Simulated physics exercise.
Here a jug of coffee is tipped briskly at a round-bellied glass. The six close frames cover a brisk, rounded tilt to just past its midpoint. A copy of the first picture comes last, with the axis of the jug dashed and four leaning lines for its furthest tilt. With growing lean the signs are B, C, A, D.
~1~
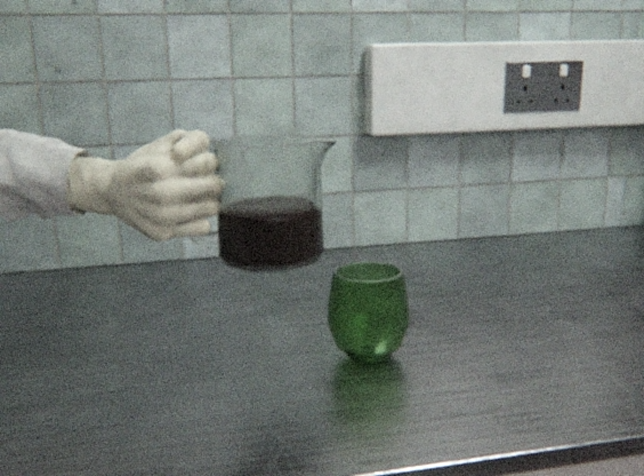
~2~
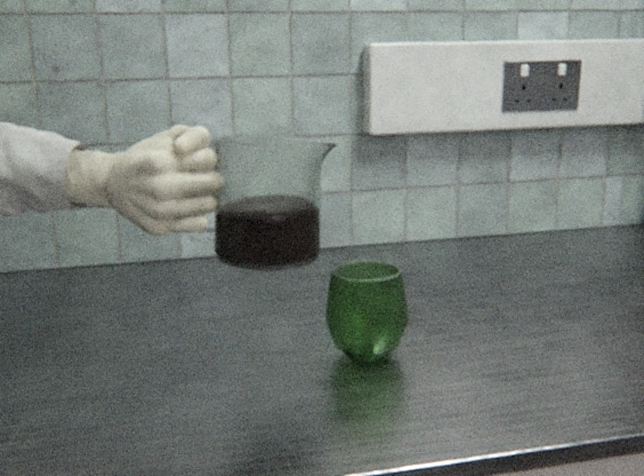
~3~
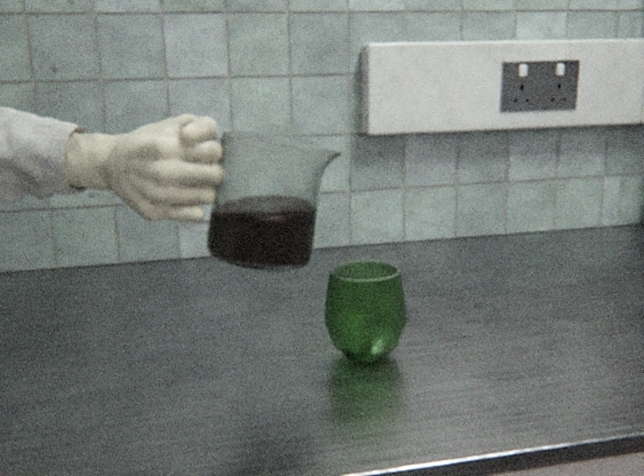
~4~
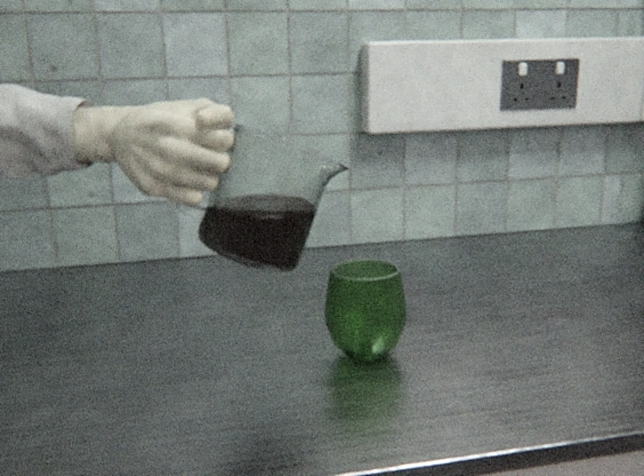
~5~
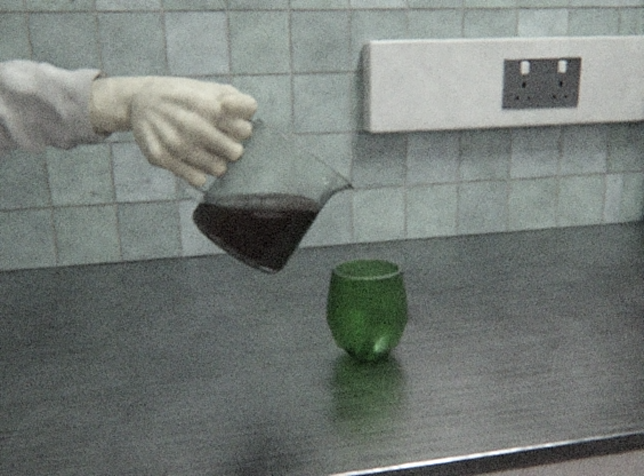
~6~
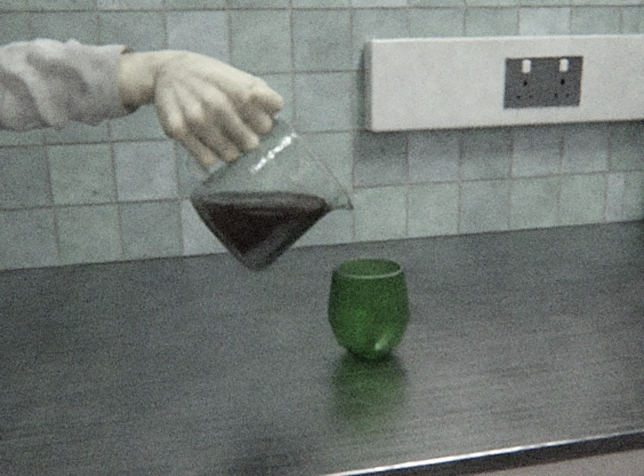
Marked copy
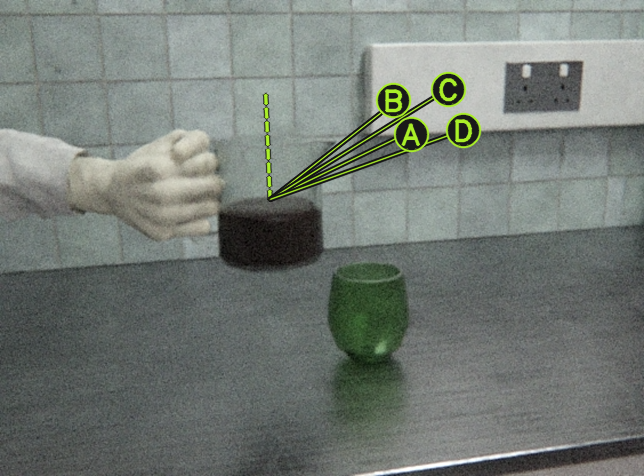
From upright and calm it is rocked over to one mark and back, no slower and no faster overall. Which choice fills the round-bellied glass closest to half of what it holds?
The best tilt is D.
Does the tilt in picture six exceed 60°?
No, it does not.
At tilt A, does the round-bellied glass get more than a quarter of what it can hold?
Yes, clearly.
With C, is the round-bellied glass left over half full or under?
Under.
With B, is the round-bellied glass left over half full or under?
Under.
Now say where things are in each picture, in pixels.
Upright, lip at (334, 141); rim of the round-bellied glass round (368, 270); nothing has left yet, in the first frame.
Tipped about 3°, lip at (335, 143); nothing has left yet, in the second frame.
Tipped about 10°, lip at (340, 152); nothing has left yet, in the third frame.
Tipped about 22°, lip at (347, 167); nothing has left yet, in the fourth frame.
Tipped about 36°, lip at (352, 187); nothing has left yet, in the fifth frame.
Tipped about 52°, lip at (352, 208); nothing has left yet, in the sixth frame.
On the marked copy, A at (395, 138); B at (381, 112); C at (433, 97); D at (447, 135).
With A, the round-bellied glass ends with about 33 % of what it can hold.
With B, the round-bellied glass ends with about 8 % of what it can hold.
With C, the round-bellied glass ends with about 19 % of what it can hold.
With D, the round-bellied glass ends with about 49 % of what it can hold.
